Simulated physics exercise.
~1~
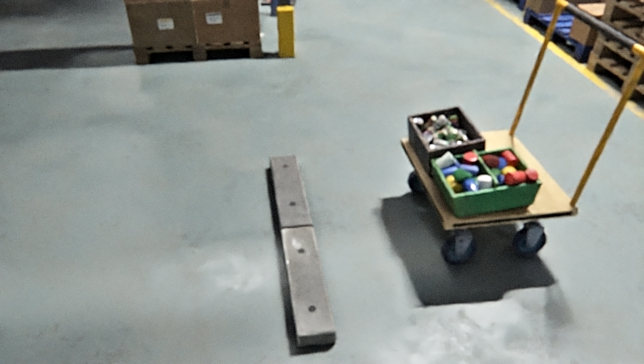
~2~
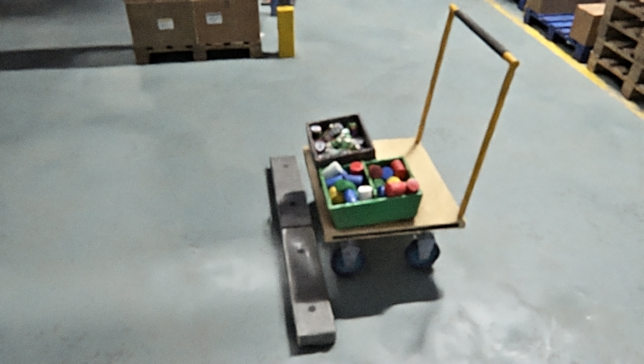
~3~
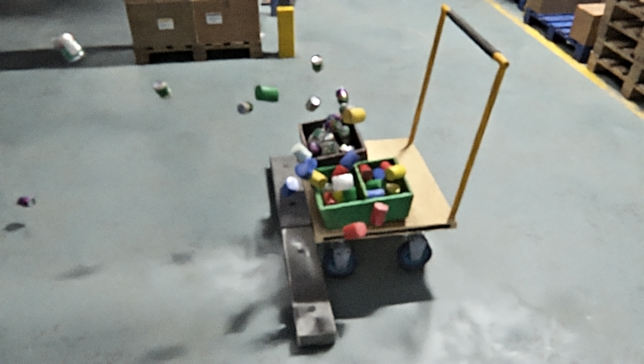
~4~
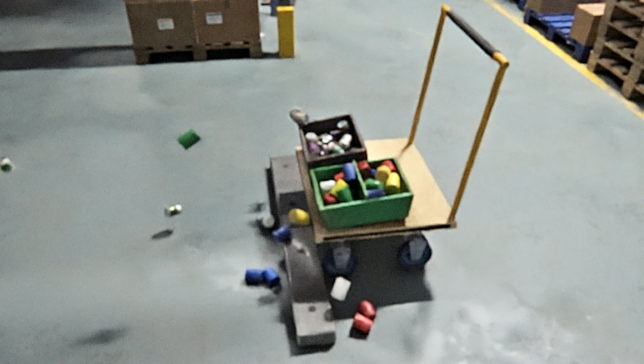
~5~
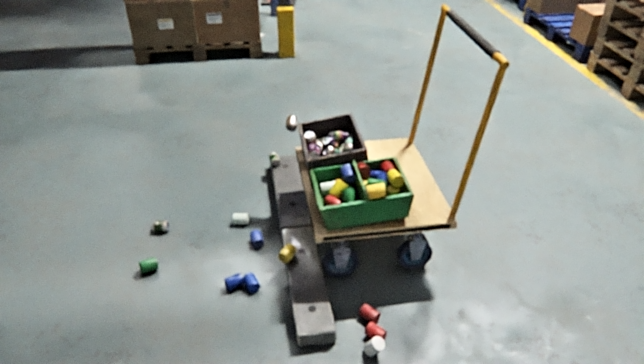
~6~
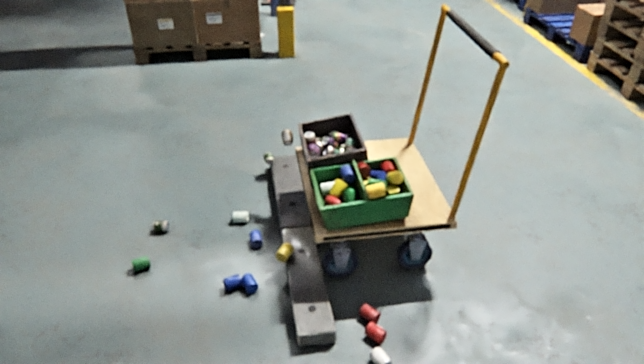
A flatbed trolley rolls left into a kerb, and jars and cans scatter onto the floor.
